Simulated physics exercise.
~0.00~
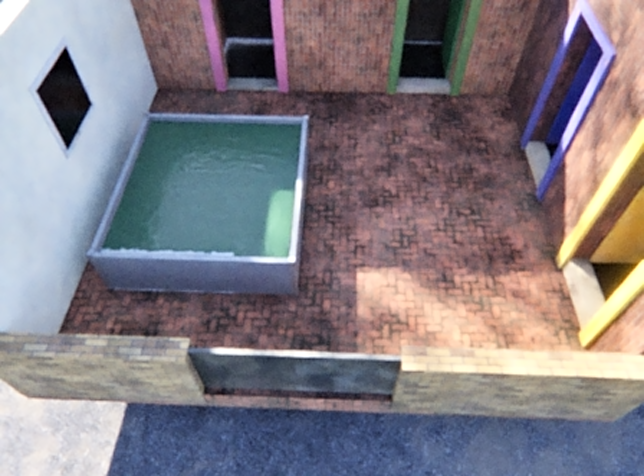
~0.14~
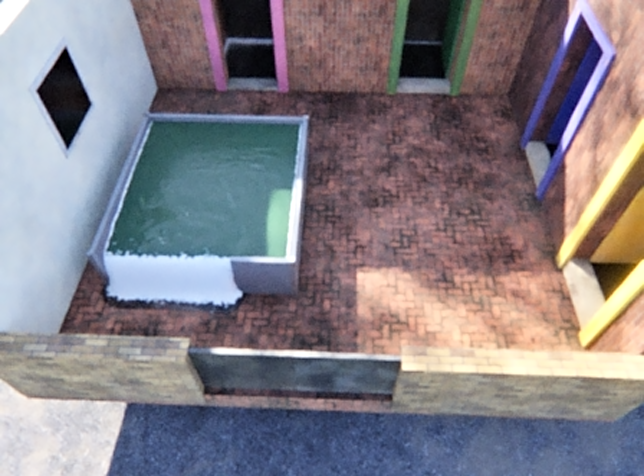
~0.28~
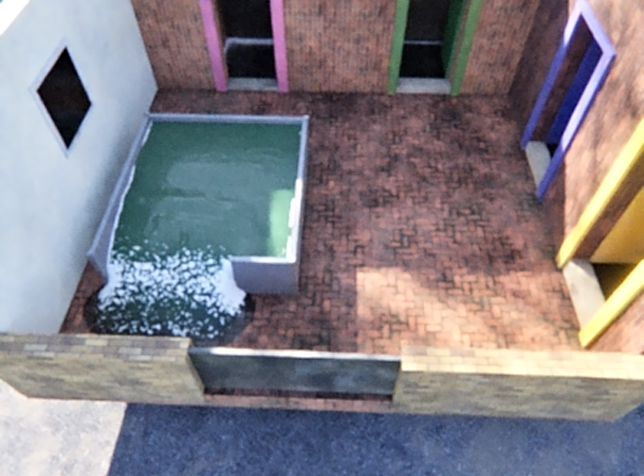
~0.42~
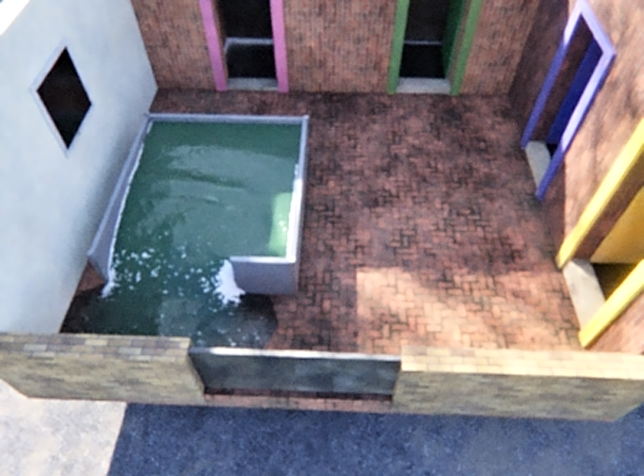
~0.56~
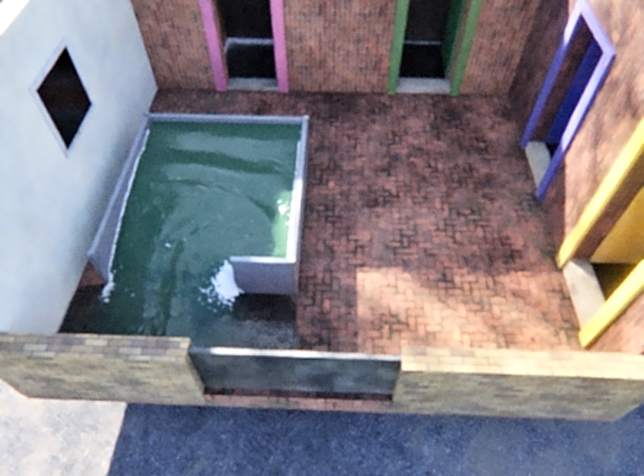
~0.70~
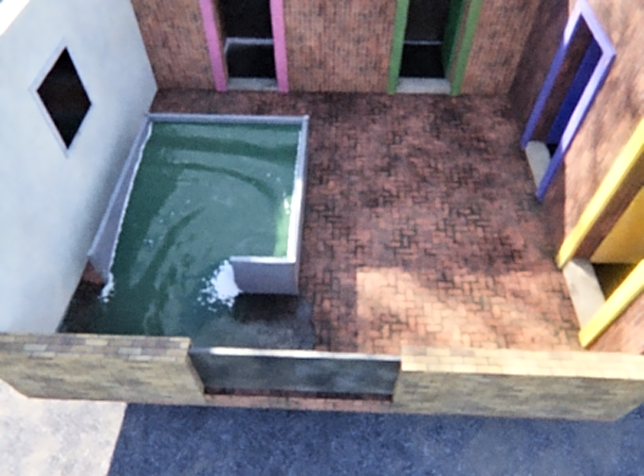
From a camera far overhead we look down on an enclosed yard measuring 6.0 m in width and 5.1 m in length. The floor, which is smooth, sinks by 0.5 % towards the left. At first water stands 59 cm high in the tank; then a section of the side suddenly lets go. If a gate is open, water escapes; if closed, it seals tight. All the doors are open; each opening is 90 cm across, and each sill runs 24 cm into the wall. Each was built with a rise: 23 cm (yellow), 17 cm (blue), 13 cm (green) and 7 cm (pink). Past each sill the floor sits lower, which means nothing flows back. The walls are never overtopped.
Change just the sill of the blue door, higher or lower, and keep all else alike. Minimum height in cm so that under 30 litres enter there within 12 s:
8 cm.
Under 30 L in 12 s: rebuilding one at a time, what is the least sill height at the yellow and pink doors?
You'd want about 15 centimetres at yellow and about 9.5 centimetres at pink.
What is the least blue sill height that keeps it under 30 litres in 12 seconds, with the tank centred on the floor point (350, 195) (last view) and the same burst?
At least some 9.5 centimetres tall.
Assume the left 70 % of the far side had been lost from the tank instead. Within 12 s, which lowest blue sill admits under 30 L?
Required height: Approx. 8.0 cm.
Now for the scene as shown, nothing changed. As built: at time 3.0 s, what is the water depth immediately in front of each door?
Yellow door 18 cm, blue door 0 cm, green door 0 cm, pink door 2 cm.
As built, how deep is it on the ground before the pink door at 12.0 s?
You'd measure close to 15.5 cm there.
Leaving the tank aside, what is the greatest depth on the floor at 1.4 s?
Roughly 62 cm.
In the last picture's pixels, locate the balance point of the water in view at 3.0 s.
At about (225, 248).
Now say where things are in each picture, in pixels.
The first picture shows still water, 59 cm deep, in the tank at (212, 183); the blue door at (557, 115) is dry.
In the second picture, the gap is at (173, 278), the front 0.2 m out at (157, 303); the back of the tank holds 59 cm.
In the third picture, the front is at a hidden place, 0.7 m from the gap at (173, 279); 1.0 m2 of floor is wet, 59 cm left at the back.
In the fourth picture, the gap is at (173, 280), the front 1.1 m out at a hidden place; the back of the tank holds 59 cm.
In the fifth picture, the front is at a hidden place, 1.2 m from the gap at (173, 280); 2.5 m2 of floor is wet, 59 cm left at the back.
In the sixth picture, the gap is at (173, 279), the front 1.4 m out at a hidden place; the back of the tank holds 58 cm; 4.3 m in a straight line remain to the blue door at (557, 115).
After 1.4 s water covers 15 % of the floor, deepest (62 cm) near (46, 367); it has not reached the blue door.
After 3.0 s water covers 55 % of the floor, deepest (44 cm) near (158, 90); it has not reached the blue door.
After 12.0 s water covers 100 % of the floor, deepest (18 cm) near (122, 179); 8 cm at the blue door, 0 litres in over its 17 cm sill.
At the blue door as built, the water arrived by 3.4 s and peaked near 13 cm at 8.4 s.
With a sill of 6.5 cm, 49 litres would have come in within the 12 s; with 10 cm, 10 litres. So under 30 litres takes about 8 cm.
